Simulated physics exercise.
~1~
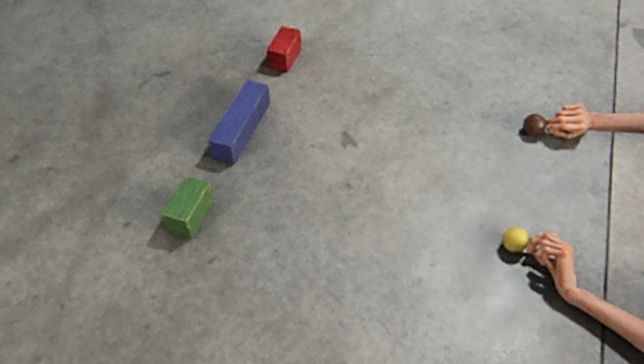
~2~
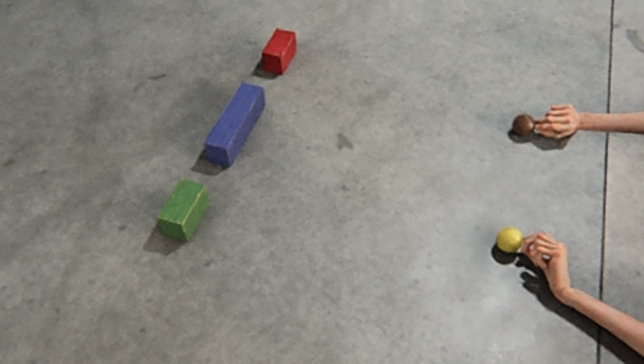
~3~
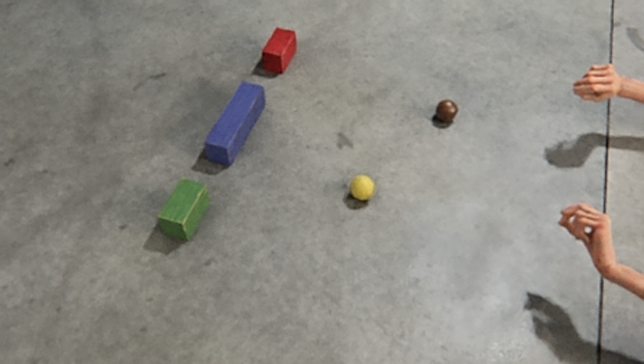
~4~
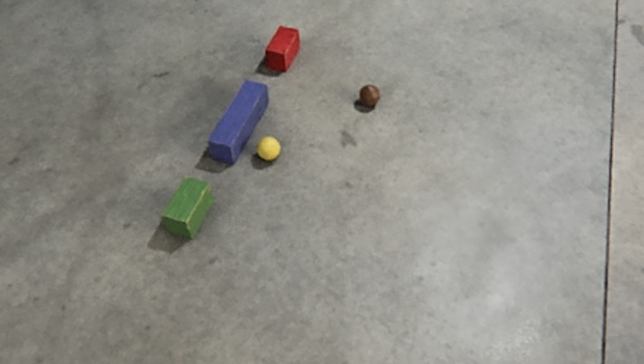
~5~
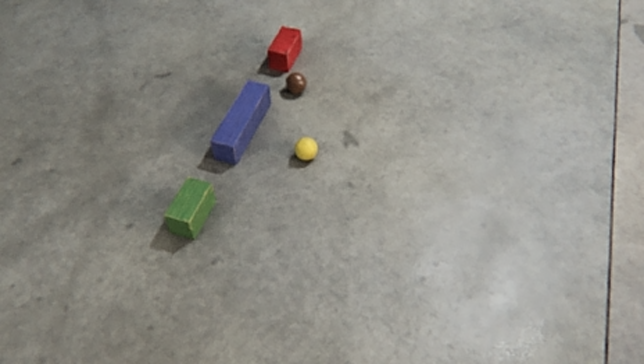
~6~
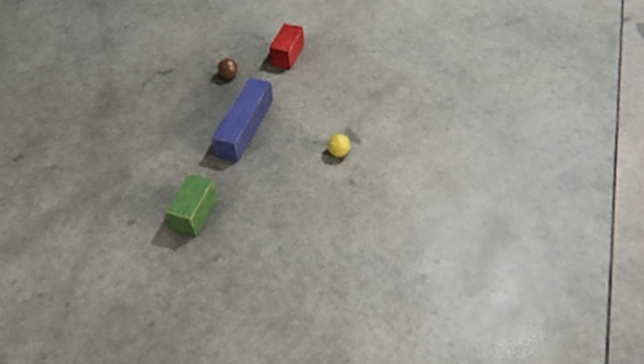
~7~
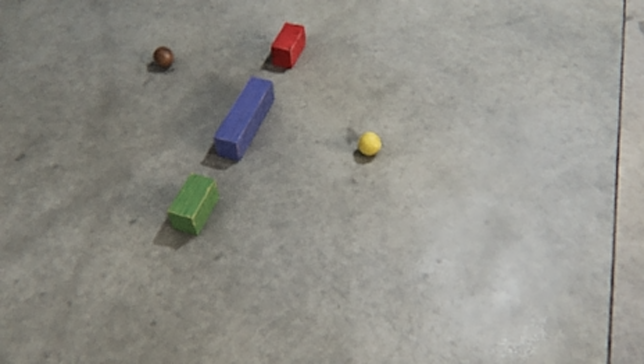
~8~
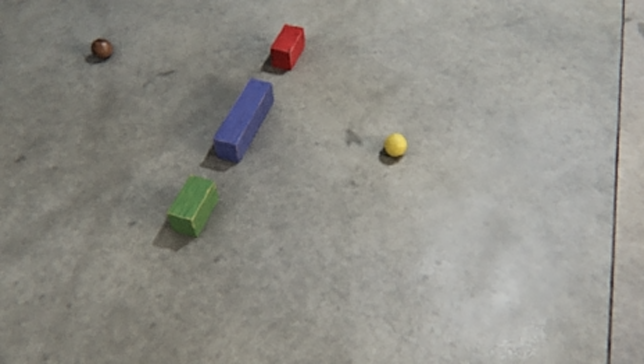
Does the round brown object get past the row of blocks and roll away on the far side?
Yes, it rolls through the gap between the red and blue blocks and carries on to the upper left, while the yellow one bounces back off the blue block.
